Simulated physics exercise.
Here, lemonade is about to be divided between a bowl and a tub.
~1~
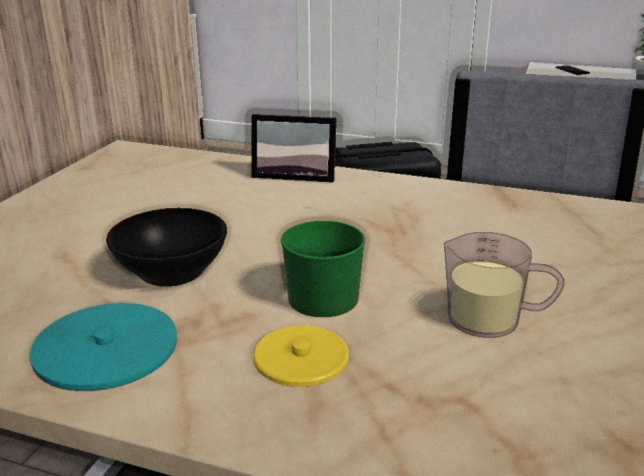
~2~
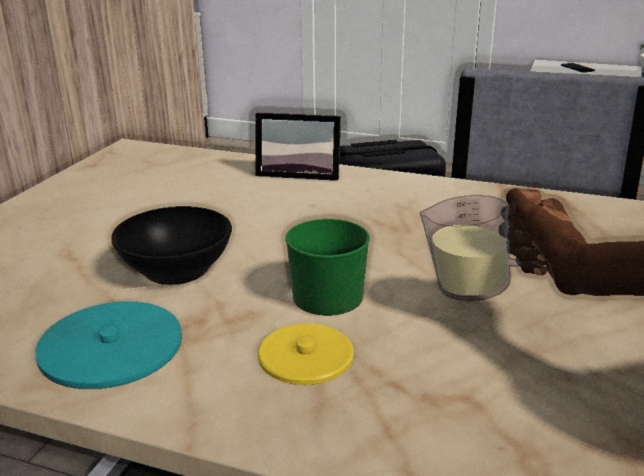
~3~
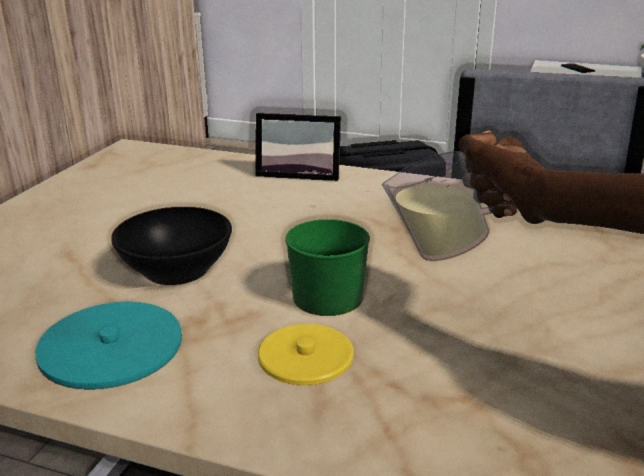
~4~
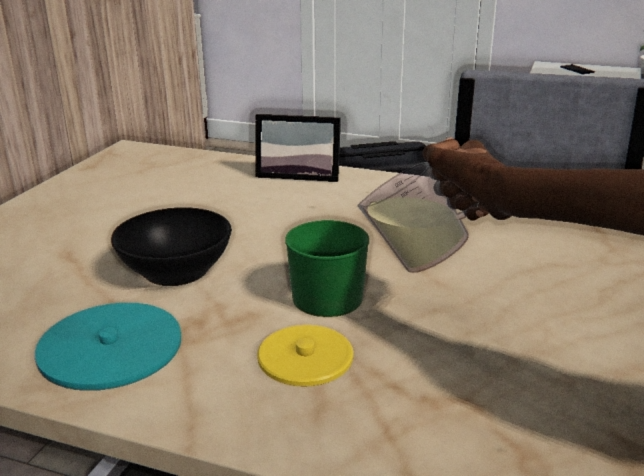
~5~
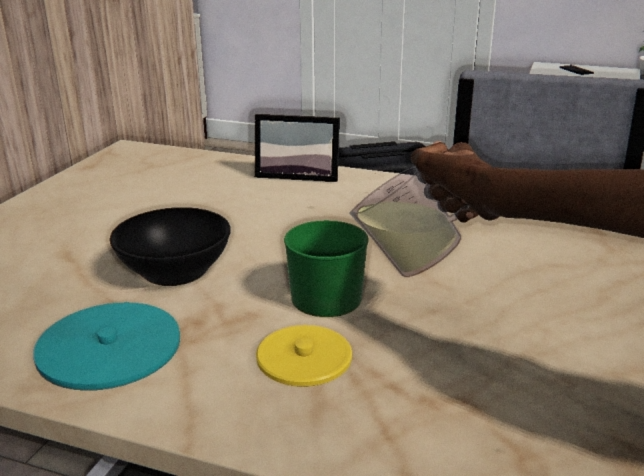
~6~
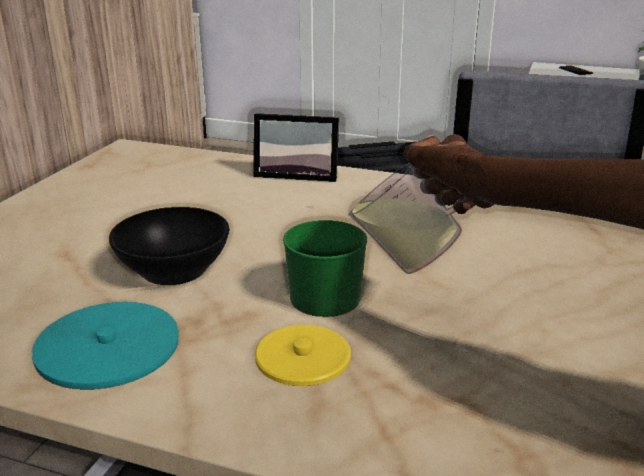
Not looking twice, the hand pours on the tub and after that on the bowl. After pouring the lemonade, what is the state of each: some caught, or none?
Bowl: Some caught; tub: Some caught.
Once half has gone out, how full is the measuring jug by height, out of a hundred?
I'd guess around 30 in a hundred.
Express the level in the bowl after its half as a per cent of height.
The level sits near 30 per cent of the height.
Next, the lemonade goes into the tub.
After that, the lemonade goes into the bowl.
Finally, the tub has its share inside; the bowl has its share inside.
